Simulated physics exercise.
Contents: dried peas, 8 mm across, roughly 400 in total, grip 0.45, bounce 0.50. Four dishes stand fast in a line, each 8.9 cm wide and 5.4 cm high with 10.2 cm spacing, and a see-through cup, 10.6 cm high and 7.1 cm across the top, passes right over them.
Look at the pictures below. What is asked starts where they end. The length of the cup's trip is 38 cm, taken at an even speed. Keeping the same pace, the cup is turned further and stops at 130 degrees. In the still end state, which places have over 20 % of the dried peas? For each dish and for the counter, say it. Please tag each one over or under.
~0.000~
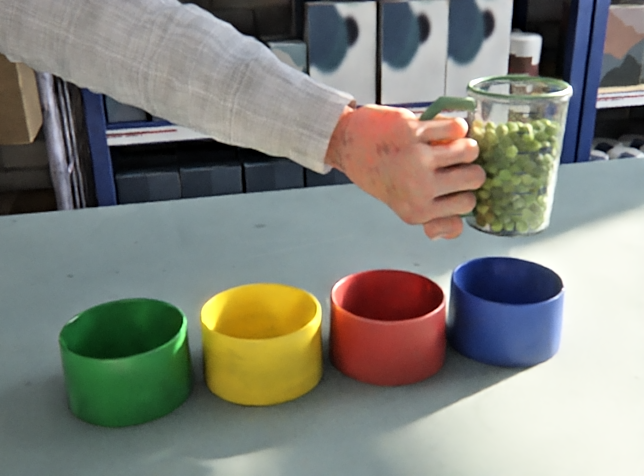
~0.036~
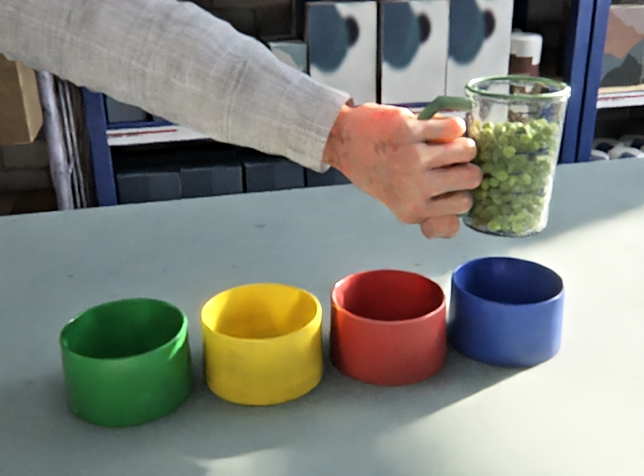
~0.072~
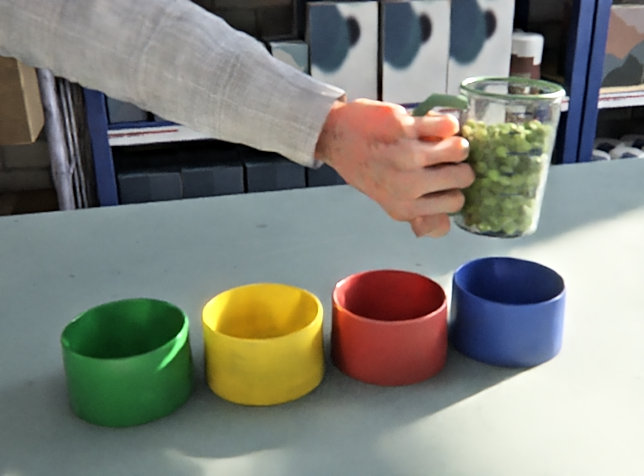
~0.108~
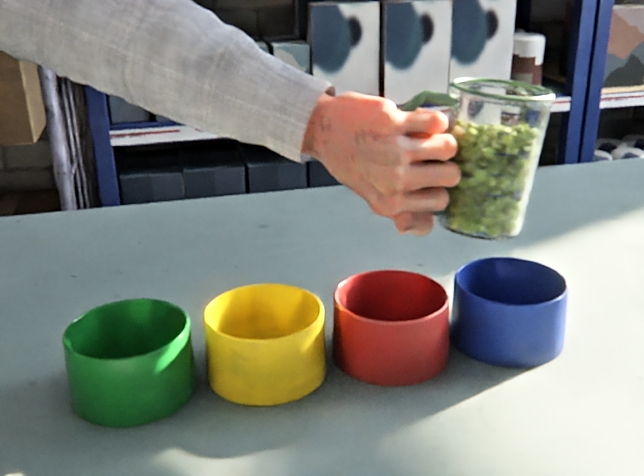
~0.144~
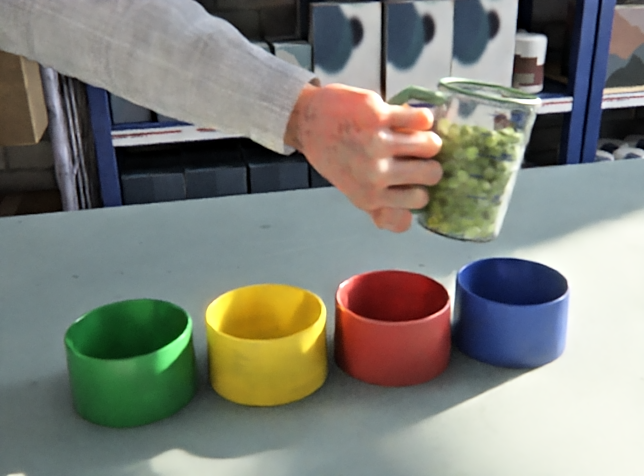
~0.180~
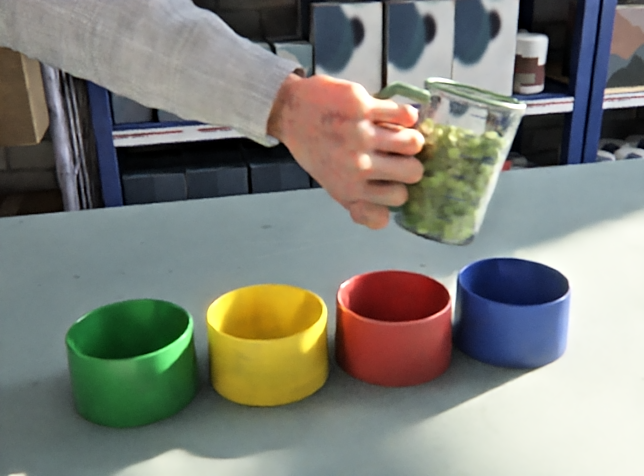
Red dish - under; blue dish - under; green dish - over; yellow dish - under; counter - under.
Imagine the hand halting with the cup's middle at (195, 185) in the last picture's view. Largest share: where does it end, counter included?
Most of it ends up at yellow.
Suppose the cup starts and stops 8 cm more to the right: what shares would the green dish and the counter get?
Shares would be green 10 and counter 40.
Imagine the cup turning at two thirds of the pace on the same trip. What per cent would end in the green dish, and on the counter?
It would be green 100 and counter 0.
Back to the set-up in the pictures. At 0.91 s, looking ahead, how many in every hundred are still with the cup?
Near 95 per cent of the load.
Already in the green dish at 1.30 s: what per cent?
Around 80 in a hundred by then.
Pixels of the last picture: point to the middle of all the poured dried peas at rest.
Once everything settles, the centre is around (129, 360).
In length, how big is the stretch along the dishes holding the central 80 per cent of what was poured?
About 6 cm.
After 0.62 s, tilt 71 degrees; cup holds 100 %.
After 0.91 s, tilt 107 degrees; cup holds 95 %, green 5 %.
After 1.30 s, tilt 130 degrees; cup holds 10 %, green 80 %.
At rest (1.9 s), red 0 %, blue 0 %, green 95 %, yellow 0 %, counter 5 %.
